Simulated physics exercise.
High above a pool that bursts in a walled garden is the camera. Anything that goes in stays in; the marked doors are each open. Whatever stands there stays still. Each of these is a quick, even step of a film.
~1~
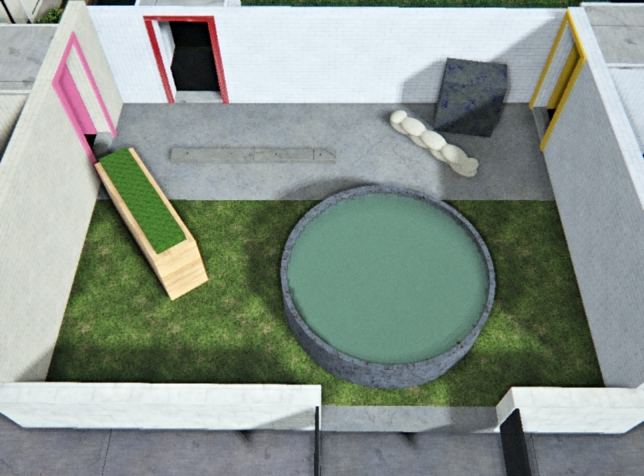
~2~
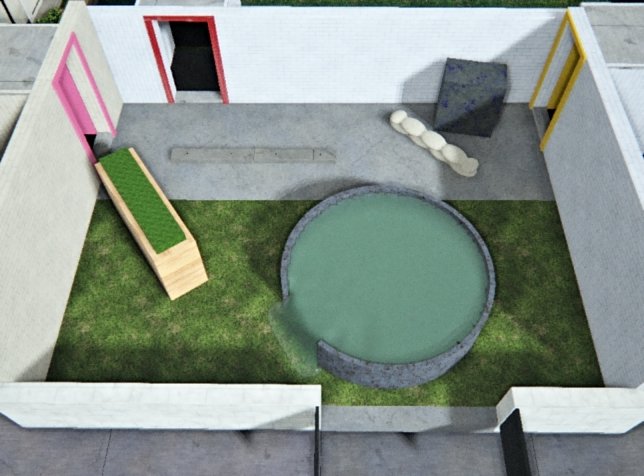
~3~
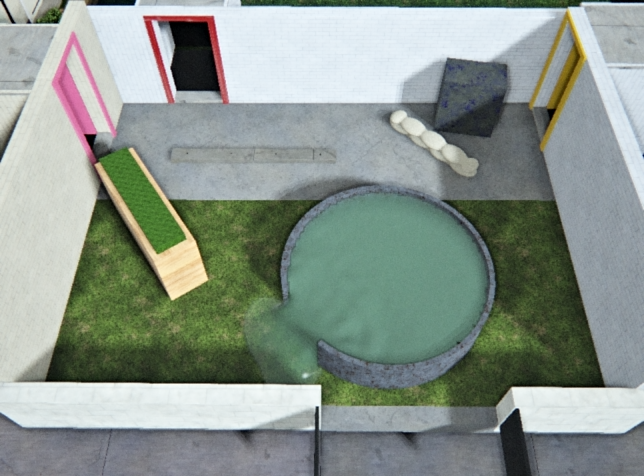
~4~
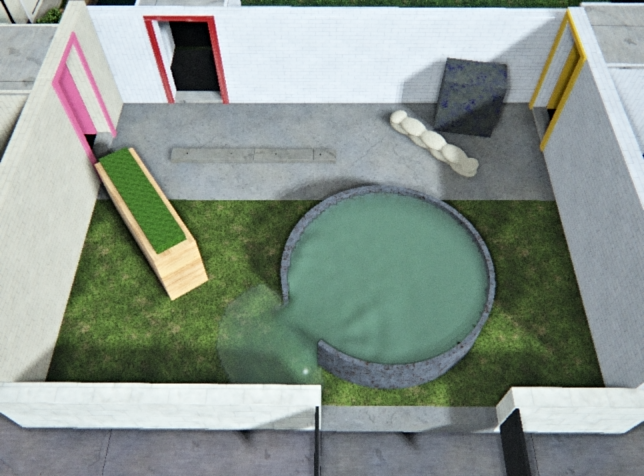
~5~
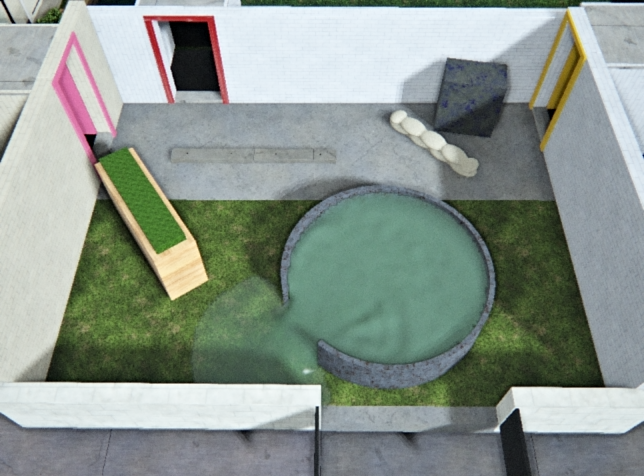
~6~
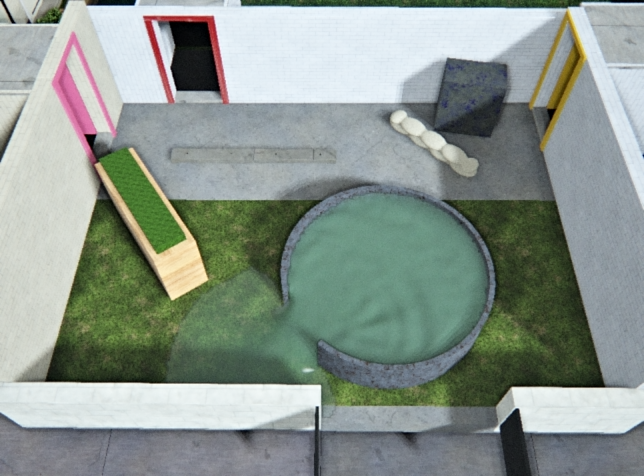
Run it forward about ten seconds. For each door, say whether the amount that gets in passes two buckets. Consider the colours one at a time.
In the end the yellow door will be within bounds; the red door will be over the limit; the pink door will be within bounds.
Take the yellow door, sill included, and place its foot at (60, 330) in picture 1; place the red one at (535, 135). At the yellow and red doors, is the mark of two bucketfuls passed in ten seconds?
I'd say the yellow door beats the mark and the red door remains short of it.
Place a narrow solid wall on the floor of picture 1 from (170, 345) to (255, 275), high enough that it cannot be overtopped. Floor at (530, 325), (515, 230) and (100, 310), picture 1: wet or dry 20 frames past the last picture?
Reading them off in sequence: Spared, spared, swamped.
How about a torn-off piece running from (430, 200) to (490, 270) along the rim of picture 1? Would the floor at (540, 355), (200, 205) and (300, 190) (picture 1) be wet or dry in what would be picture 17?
Going through them, the first would be submerged, the next still bare and the last still bare.
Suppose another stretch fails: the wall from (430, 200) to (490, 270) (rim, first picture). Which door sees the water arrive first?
It's the yellow one that is reached before the others.
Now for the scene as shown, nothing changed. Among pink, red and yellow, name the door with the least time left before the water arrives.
Answer: The pink door.
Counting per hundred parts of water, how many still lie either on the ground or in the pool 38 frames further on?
That works out to about 96 percent.
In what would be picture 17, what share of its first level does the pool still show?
Close to 70 in a hundred.
A moment on, water covers 15 % of the floor; the yellow door not reached, the red door not reached, the pink door not reached.
Next, water covers 20 % of the floor; the yellow door not reached, the red door not reached, the pink door not reached.
Then, water covers 30 % of the floor; the yellow door not reached, the red door not reached, the pink door wet at the sill, nothing in.
Later, water covers 50 % of the floor; the yellow door not reached, the red door over two buckets in, the pink door wet at the sill, nothing in.
In the end, water covers 75 % of the floor; the yellow door not reached, the red door over two buckets in, the pink door wet at the sill, nothing in.
